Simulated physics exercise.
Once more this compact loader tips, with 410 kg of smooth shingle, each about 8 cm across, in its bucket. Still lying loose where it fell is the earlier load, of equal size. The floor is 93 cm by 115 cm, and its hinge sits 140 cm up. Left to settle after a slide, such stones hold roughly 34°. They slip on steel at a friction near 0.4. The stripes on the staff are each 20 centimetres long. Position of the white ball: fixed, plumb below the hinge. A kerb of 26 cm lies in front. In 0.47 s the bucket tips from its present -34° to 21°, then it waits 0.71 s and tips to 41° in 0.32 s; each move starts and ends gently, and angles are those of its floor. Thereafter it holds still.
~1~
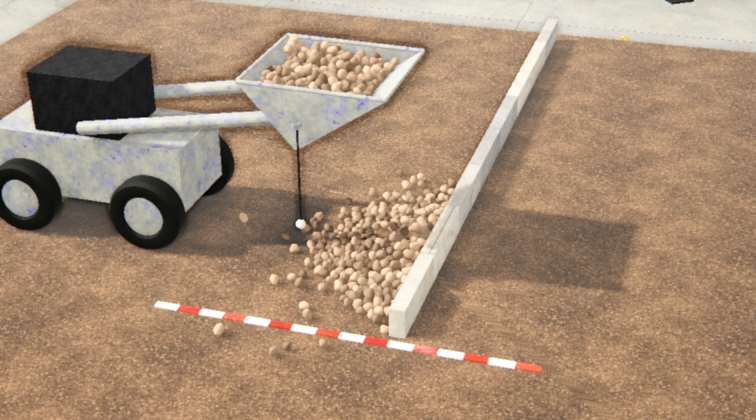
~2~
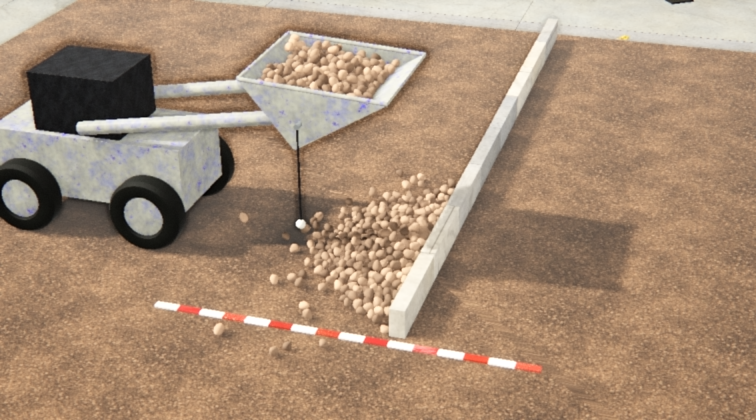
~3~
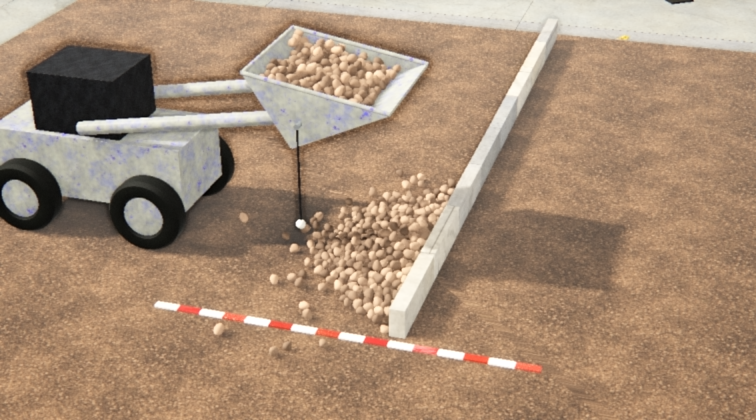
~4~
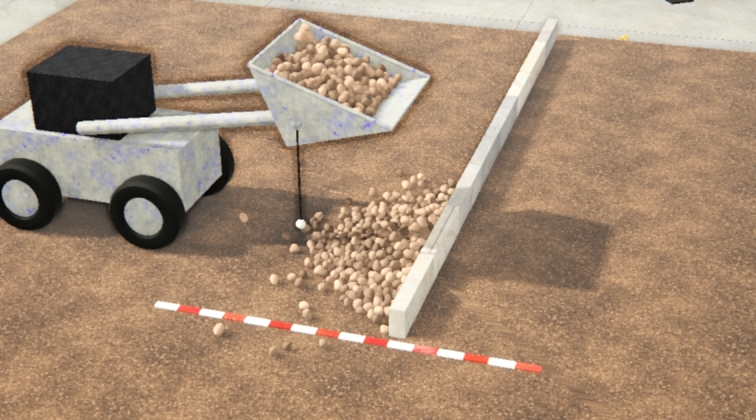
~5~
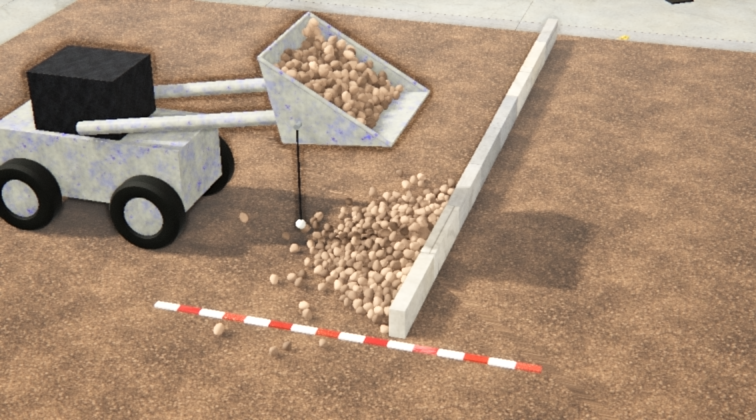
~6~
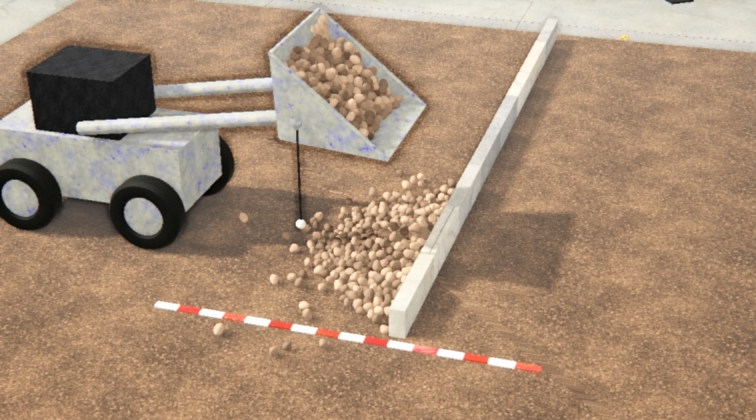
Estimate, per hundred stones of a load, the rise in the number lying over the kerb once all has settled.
Roughly 57 more per hundred.
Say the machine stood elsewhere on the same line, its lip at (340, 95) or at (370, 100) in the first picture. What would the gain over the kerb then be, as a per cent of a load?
Some 10 percent first and 35 percent second.
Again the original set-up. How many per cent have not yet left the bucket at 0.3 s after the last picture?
Near 100 per cent of the load is held.
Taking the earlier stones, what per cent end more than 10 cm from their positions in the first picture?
I'd say roughly 0 per cent of them.
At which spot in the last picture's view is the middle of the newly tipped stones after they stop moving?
The middle ends up near (461, 249).
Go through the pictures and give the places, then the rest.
Lip at (386, 101), floor tilted -34°, highest stones at (314, 50). The earlier load is highest near (411, 226), 28 cm above ground level, 100 % on this side of the kerb, in the first frame.
Lip at (387, 105), floor tilted -32°, highest stones at (309, 48), in the second frame.
The bucket is at -25°, its lip at (390, 115); the top of the load is at (309, 45), in the third frame.
Lip at (392, 129), floor tilted -16°, highest stones at (309, 40), in the fourth frame.
The bucket is at -6°, its lip at (391, 145); the top of the load is at (313, 36), in the fifth frame.
Lip at (388, 160), floor tilted 5°, highest stones at (317, 34), in the sixth frame.
Then, 0.1 s after the last picture the floor is at 18°; in per cent of one load, 100 in the bucket, 100 on this side of the kerb; the foremost stones are at (425, 251).
Then, 0.3 s after the last picture the floor is at 21°; in per cent of one load, 100 in the bucket, 100 on this side of the kerb; the foremost stones are at (425, 251).
Then, 1.7 s after the last picture the floor is at 41°; in per cent of one load, 0 in the bucket, 147 on this side of the kerb, 53 over the kerb; the foremost stones are at (652, 291).
Then, 4.3 s after the last picture the floor is at 41°; in per cent of one load, 0 in the bucket, 143 on this side of the kerb, 57 over the kerb; the foremost stones are at (691, 291). Net gain over the kerb, 57.
